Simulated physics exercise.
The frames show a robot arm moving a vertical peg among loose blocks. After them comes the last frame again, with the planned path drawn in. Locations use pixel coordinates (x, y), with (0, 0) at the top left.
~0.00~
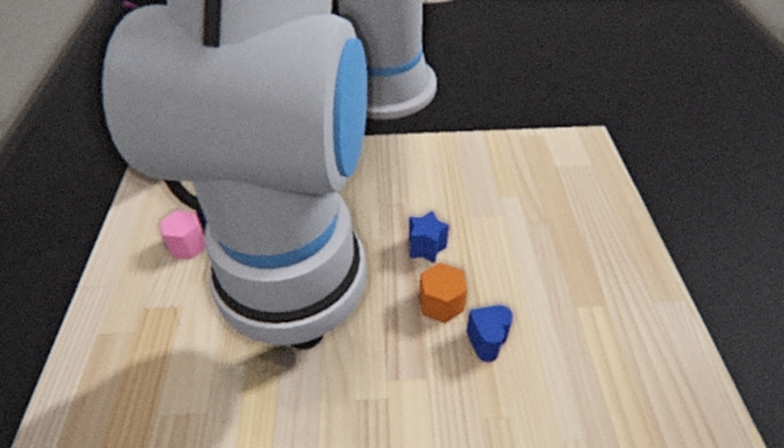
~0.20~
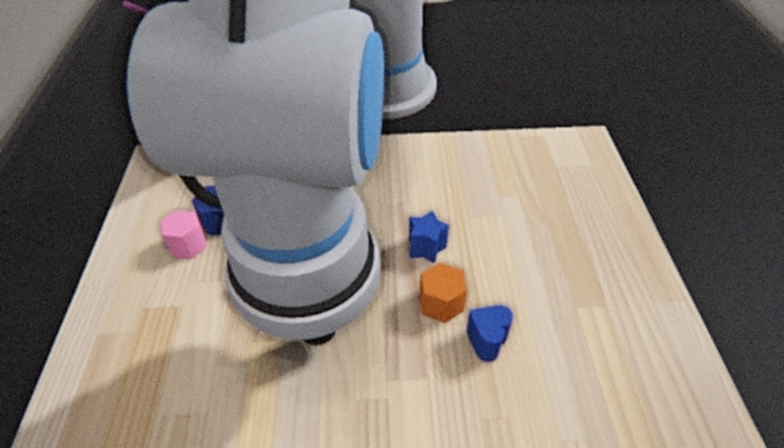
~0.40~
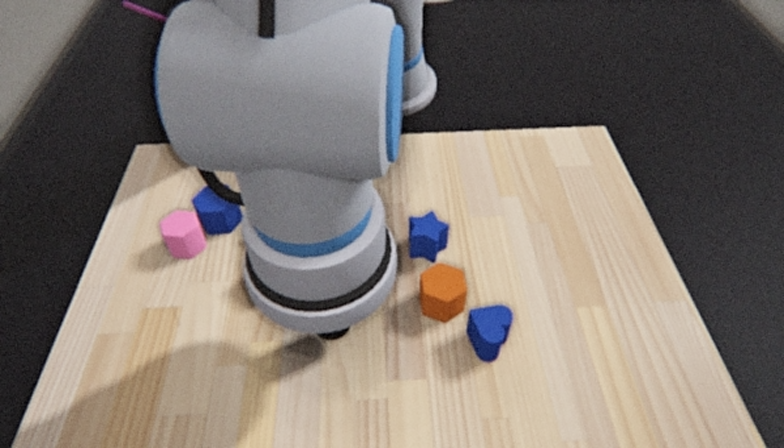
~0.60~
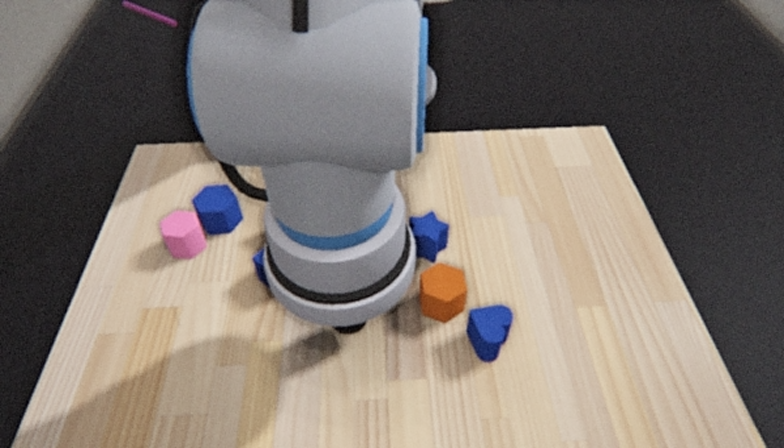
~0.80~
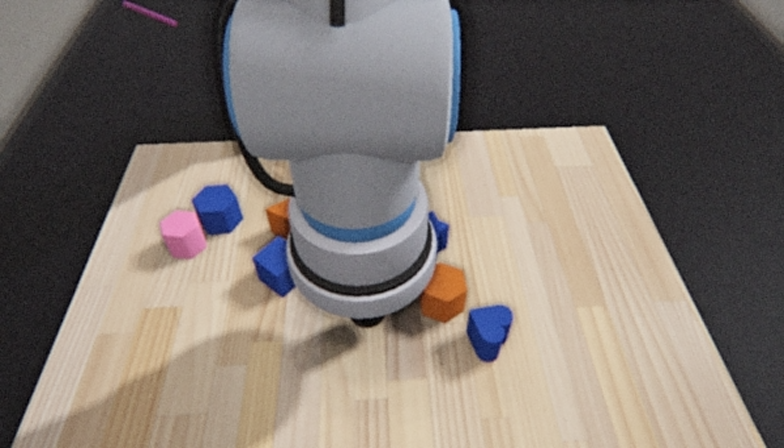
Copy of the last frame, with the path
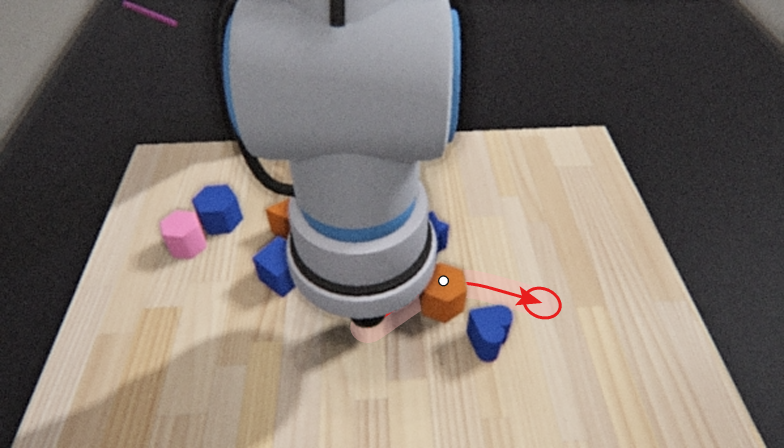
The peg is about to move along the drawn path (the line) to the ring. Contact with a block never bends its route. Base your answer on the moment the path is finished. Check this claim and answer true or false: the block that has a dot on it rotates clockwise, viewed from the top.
The statement is true.
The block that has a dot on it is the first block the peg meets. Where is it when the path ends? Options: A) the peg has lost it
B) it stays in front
That would be B.
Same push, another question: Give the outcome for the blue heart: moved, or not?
Here's my answer: The blue heart remains in position.
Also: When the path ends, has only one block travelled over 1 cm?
I expect so.
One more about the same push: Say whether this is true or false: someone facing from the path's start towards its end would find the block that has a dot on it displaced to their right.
The statement is correct.
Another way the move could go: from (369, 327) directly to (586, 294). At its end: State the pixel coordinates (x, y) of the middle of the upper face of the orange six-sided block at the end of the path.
Somewhere near (493, 254).
Drawn move, from (369, 327) over (420, 293) and (479, 285) to (542, 303); the dot is on the orange six-sided block.
On the path given first. One third of the way, peg at (422, 278); orange six-sided block at (462, 277), turned 25° clockwise.
Two thirds of the way, peg at (482, 272); orange six-sided block at (523, 282), turned 60° clockwise.
At the end, peg at (547, 289); blue star-shaped block still; orange six-sided block at (586, 309), turned 90° clockwise; blue heart still.
